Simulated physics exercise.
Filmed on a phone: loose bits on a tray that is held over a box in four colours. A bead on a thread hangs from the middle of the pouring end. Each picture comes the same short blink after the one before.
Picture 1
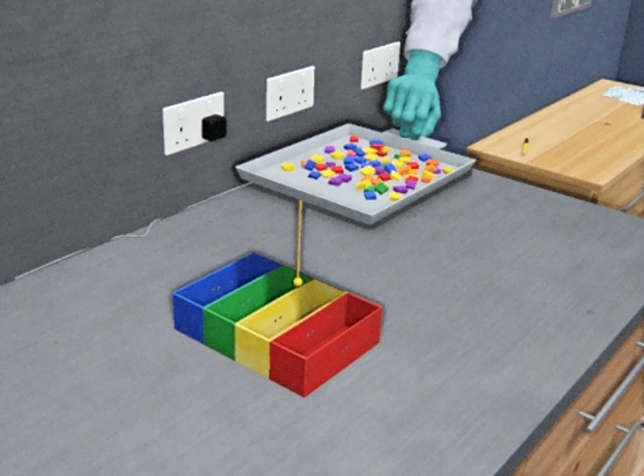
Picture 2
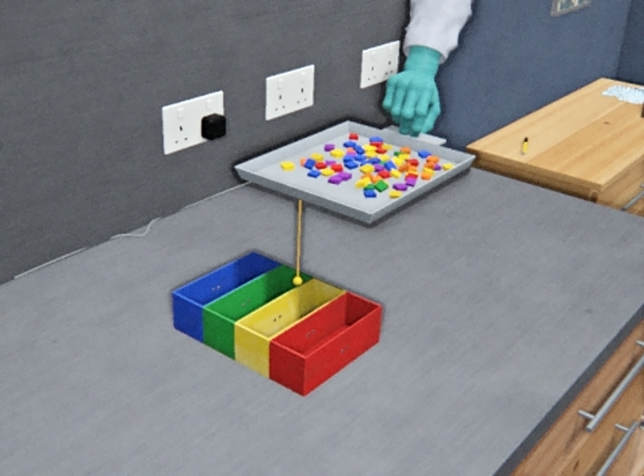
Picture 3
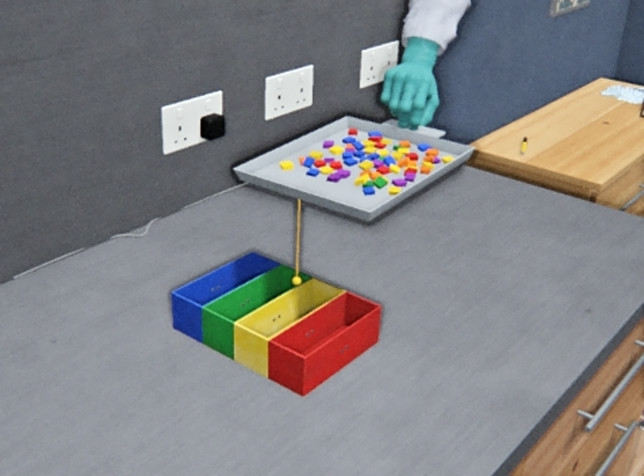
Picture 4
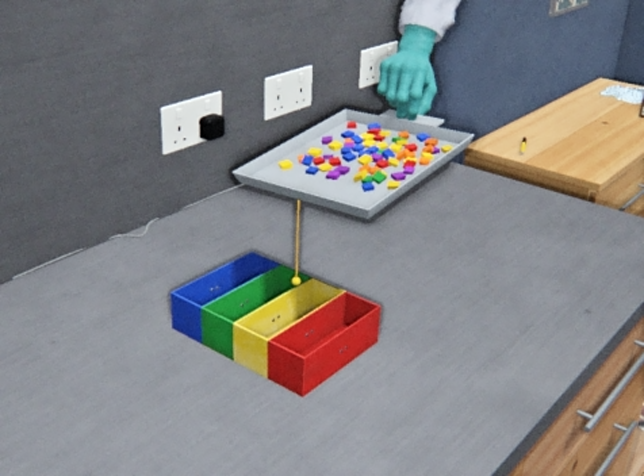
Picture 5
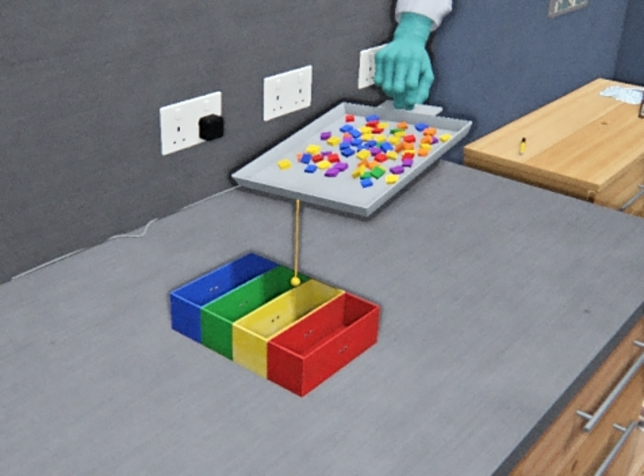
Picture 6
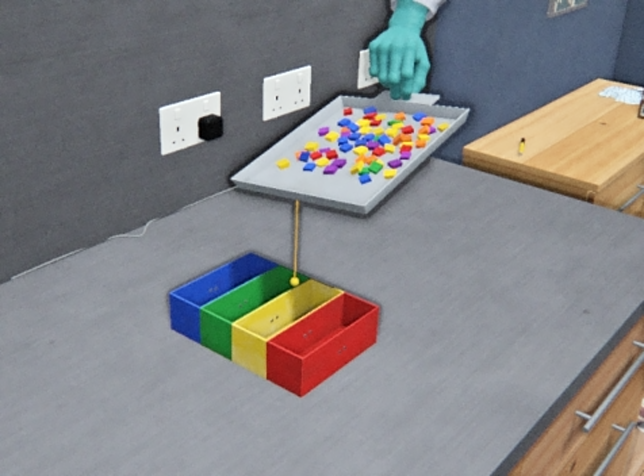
On a grey worktop, a teal-gloved hand gradually tilts a tray of colourful pieces toward its left corner above a four-coloured box.
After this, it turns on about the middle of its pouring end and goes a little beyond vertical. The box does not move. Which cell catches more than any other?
The blue one ends fullest.
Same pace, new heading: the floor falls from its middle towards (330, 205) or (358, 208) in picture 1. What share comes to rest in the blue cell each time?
Near 0 % and 0 %.
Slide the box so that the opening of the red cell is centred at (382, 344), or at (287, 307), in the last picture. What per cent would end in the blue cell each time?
About 10 and 10 per cent.
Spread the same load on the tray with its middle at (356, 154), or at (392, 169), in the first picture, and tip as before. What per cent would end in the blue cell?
First some 80, then 70 per cent.
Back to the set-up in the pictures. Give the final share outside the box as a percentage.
Some 10 per cent.
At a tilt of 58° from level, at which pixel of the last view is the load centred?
Close to (269, 179).
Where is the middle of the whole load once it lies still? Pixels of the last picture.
At about (237, 300).
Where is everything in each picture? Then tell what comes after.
Corners of the pouring end near (242, 167) and (371, 212), level; middle of the load near (386, 168), mosaic tiles; bead on its thread near (298, 282); blue cell near (189, 315); green cell near (220, 331); yellow cell near (253, 348); red cell near (288, 365), in the first picture.
Corners of the pouring end near (241, 167) and (370, 211), level; middle of the load near (385, 165), in the second picture.
Corners of the pouring end near (240, 168) and (369, 209), tipped barely, lowest at the left corner; middle of the load near (384, 160), in the third picture.
Corners of the pouring end near (239, 171) and (367, 206), tipped a little, lowest at the left corner; middle of the load near (383, 153), in the fourth picture.
Corners of the pouring end near (238, 174) and (365, 204), tipped a little, lowest at the left corner; middle of the load near (382, 147), in the fifth picture.
Corners of the pouring end near (237, 177) and (363, 202), tipped clearly, lowest at the left corner; middle of the load near (369, 138); blue cell near (186, 315); green cell near (217, 331); yellow cell near (250, 347); red cell near (285, 365), in the sixth picture.
Shortly afterwards, tray tipped steeply; all but a few on the tray; a little falling or outside the box.
Next, tray tipped right over; near a quarter on the tray; near half in the blue cell; a little in the green cell; near a quarter falling or outside the box.
Some moments later, tray tipped past a quarter turn; the bulk in the blue cell; a little in the green cell; a little falling or outside the box.
In the end, tray tipped past a quarter turn; the bulk in the blue cell; a little in the green cell; none at all in the red cell; none at all in the yellow cell; a little outside the box.
